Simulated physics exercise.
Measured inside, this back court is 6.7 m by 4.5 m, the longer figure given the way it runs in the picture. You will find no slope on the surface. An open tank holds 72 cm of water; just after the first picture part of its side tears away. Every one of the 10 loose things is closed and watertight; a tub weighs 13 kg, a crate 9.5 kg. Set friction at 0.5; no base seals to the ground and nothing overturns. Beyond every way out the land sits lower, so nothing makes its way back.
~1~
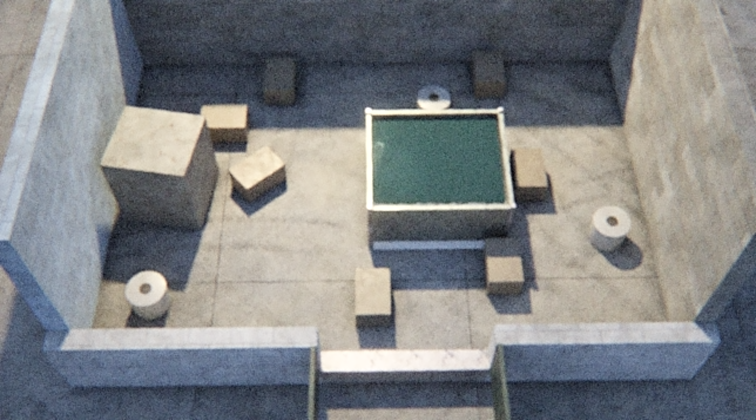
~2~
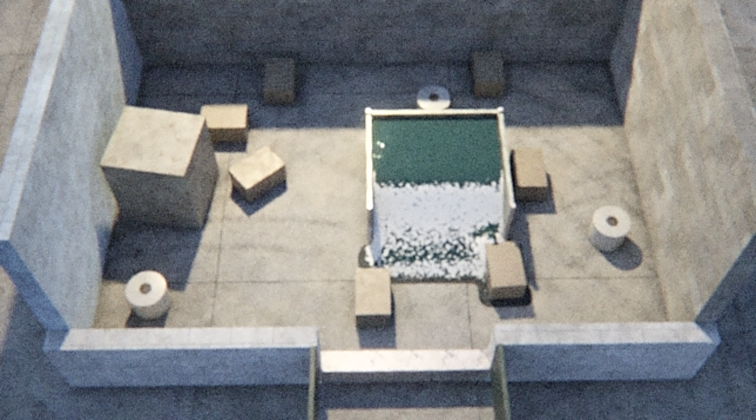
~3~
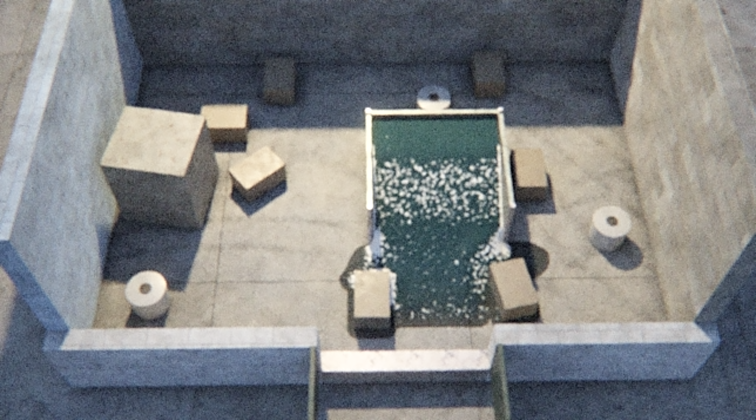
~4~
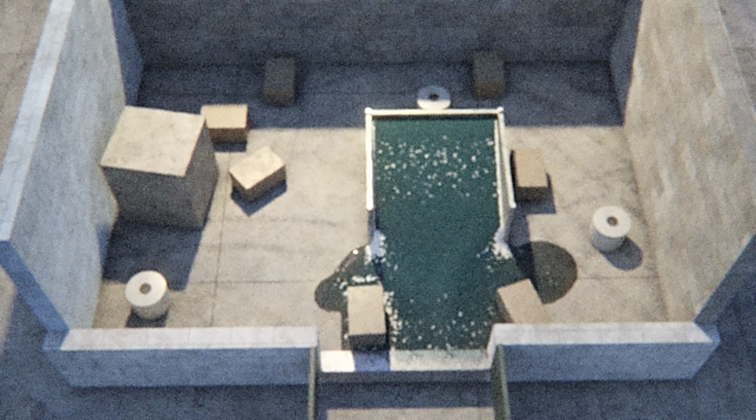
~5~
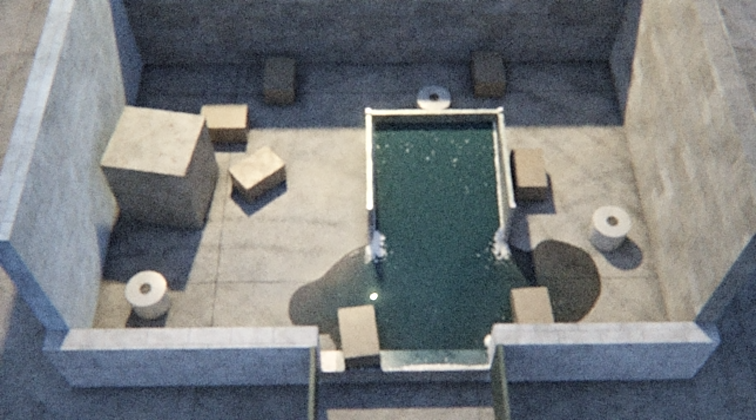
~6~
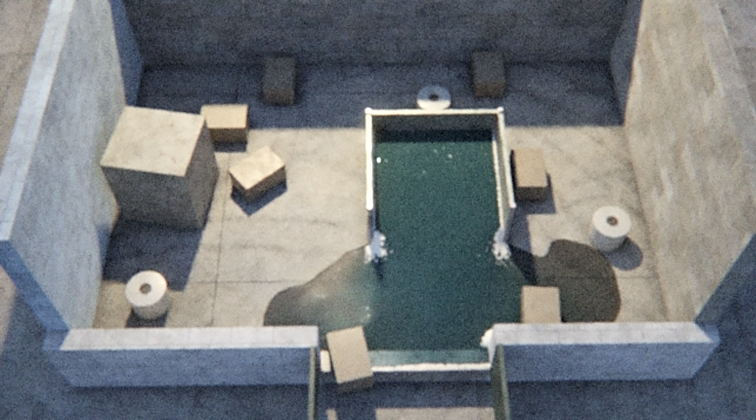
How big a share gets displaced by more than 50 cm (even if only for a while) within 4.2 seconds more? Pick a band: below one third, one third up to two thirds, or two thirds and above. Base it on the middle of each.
The share is below one third.
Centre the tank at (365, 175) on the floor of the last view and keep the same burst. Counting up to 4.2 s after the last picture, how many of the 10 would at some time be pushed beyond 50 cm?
Then the count would be 2.
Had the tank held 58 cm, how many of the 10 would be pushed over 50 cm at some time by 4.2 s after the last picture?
Count: 2.
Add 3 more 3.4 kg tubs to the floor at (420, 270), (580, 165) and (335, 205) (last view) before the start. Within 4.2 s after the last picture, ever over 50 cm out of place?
Taking them one by one: It goes beyond, then it goes beyond, then it stays within.
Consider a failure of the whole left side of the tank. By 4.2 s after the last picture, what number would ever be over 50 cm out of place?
The answer then is 6.
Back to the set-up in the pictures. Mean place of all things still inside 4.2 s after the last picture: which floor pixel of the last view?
Around (391, 155).
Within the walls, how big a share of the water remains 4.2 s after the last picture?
40 %.
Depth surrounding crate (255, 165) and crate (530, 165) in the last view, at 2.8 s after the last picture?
Some 0 cm at the first, some 0 cm at the second.
Then, 0.4 s after the last picture 2 of 10 are over 50 cm from their spots; 0 afloat.
Then, 1.5 s after the last picture 2 of 10 are over 50 cm from their spots; 1 afloat.
Then, 2.8 s after the last picture 3 of 10 are over 50 cm from their spots; 0 afloat.
Then, 4.2 s after the last picture 3 of 10 are over 50 cm from their spots, and 3 have been at some point; 0 afloat.
